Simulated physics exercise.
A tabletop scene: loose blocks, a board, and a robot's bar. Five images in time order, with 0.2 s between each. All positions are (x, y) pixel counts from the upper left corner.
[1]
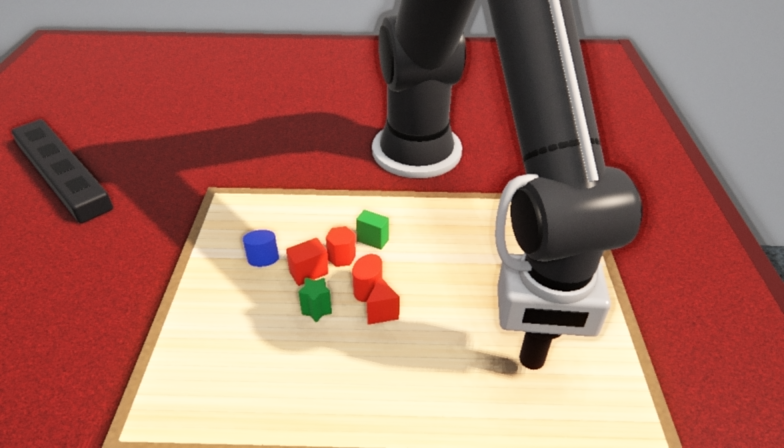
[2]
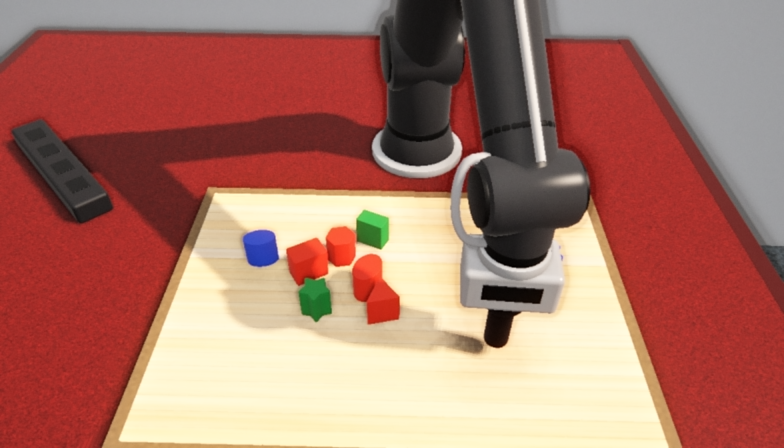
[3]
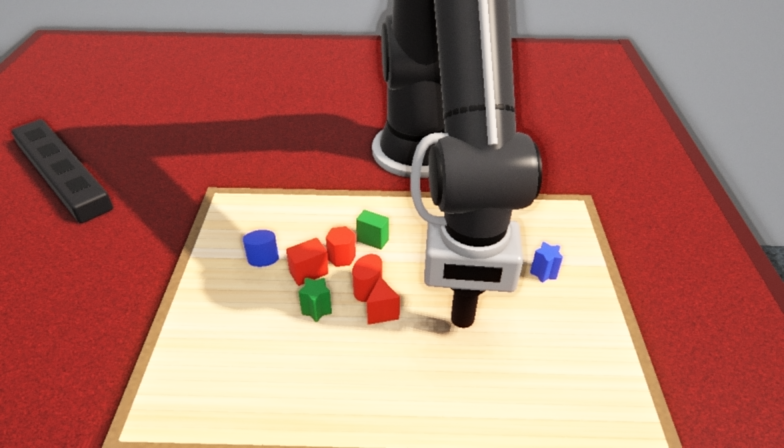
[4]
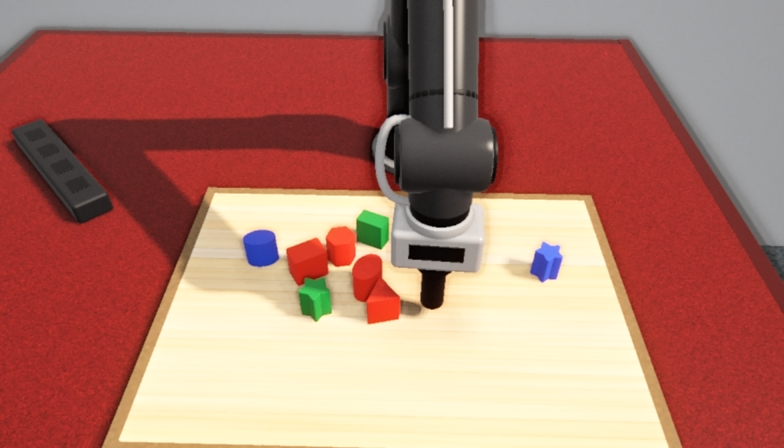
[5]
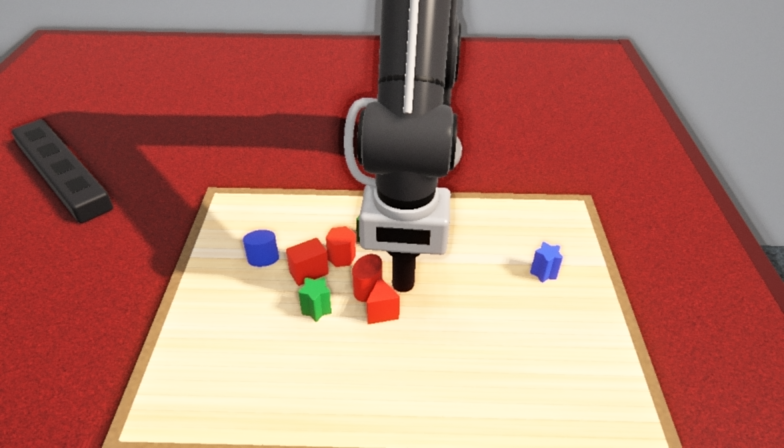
On a pale wooden board edged in brown, laid over a red tabletop, a fixed camera looks down from the front and above. Red blocks cluster left of centre with green ones beside them, a blue cylinder to their left, and a dark slotted bar lies at far left. A black robot arm sweeps its short dark tip leftward and slightly away, uncovering a blue star at right and covering the green cube.
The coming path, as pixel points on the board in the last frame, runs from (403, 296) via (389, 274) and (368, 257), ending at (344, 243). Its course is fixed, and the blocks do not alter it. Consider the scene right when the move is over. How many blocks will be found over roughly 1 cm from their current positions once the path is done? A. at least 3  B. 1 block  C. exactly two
Correct choice: B.
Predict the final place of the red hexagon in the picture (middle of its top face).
Answer: (323, 230).
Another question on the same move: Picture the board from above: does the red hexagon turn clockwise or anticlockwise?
From overhead, anticlockwise.
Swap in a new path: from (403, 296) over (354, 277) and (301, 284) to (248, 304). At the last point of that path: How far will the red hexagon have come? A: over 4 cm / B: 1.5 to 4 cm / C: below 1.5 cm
The one that fits is C, below 1.5 cm.
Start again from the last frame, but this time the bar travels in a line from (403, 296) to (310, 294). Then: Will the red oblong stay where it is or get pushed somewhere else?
Shifted out of place.
The first path, step by step. One third of the way, bar (389, 263); nothing pushed yet.
Two thirds of the way, bar (367, 245); nothing pushed yet.
At the end, bar (344, 232); red oblong (303, 251); red hexagon (323, 230), turned 60° anticlockwise; green oblong in place.
